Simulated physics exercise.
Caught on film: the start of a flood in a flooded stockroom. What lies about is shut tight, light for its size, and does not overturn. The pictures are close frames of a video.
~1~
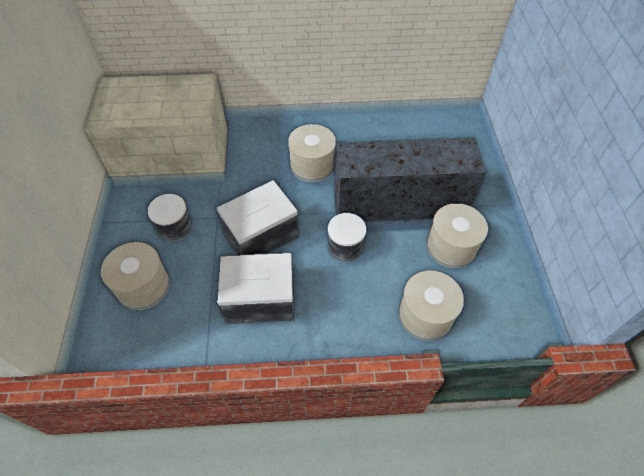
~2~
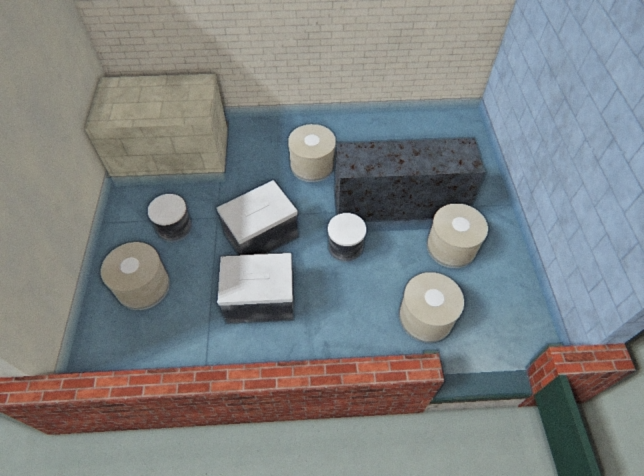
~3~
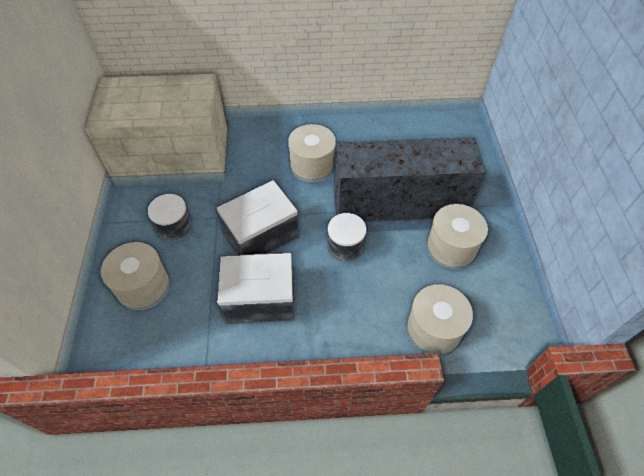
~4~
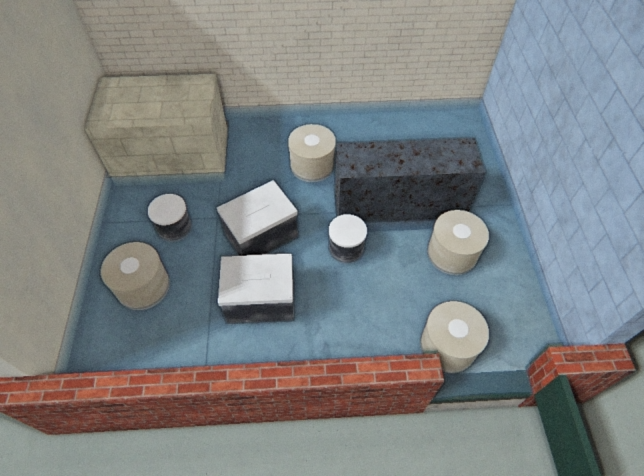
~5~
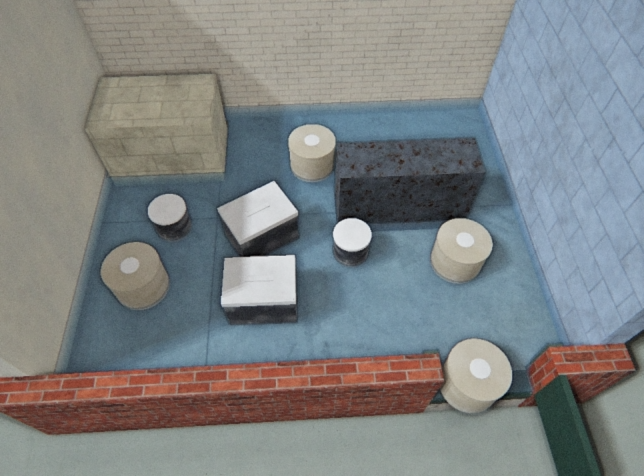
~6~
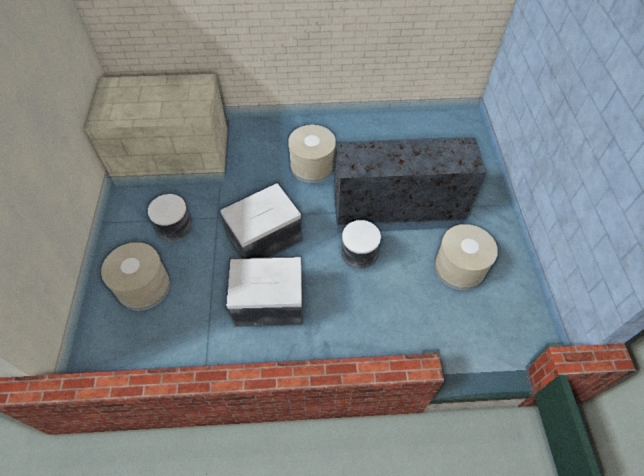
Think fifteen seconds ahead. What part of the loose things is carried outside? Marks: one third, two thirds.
That comes to one to two thirds.
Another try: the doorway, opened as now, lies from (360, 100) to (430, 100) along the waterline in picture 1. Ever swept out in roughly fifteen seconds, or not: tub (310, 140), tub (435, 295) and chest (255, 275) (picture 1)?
In that order: Carried outside, left behind, stays.
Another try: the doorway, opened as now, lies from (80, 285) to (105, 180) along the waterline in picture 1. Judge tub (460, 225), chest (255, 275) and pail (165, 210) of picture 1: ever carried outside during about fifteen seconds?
In that order: Left behind, gone, gone.
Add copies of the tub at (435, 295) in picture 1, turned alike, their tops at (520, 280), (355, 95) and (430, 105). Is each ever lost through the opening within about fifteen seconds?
In turn: Yes, no, inside.
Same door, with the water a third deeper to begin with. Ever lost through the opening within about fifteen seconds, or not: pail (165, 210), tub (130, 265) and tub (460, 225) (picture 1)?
As listed: Kept in, kept in, washed out.
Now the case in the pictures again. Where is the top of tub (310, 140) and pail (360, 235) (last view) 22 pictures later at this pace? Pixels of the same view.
Around (297, 206) and (520, 305).
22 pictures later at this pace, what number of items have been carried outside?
The number is 3.
A moment on, 1 of 8 are out; 7 afloat.
Next, 2 of 8 are out; 6 afloat.
Later, 3 of 8 are out; 5 afloat.
In the end, 5 of 8 are out; 3 afloat.
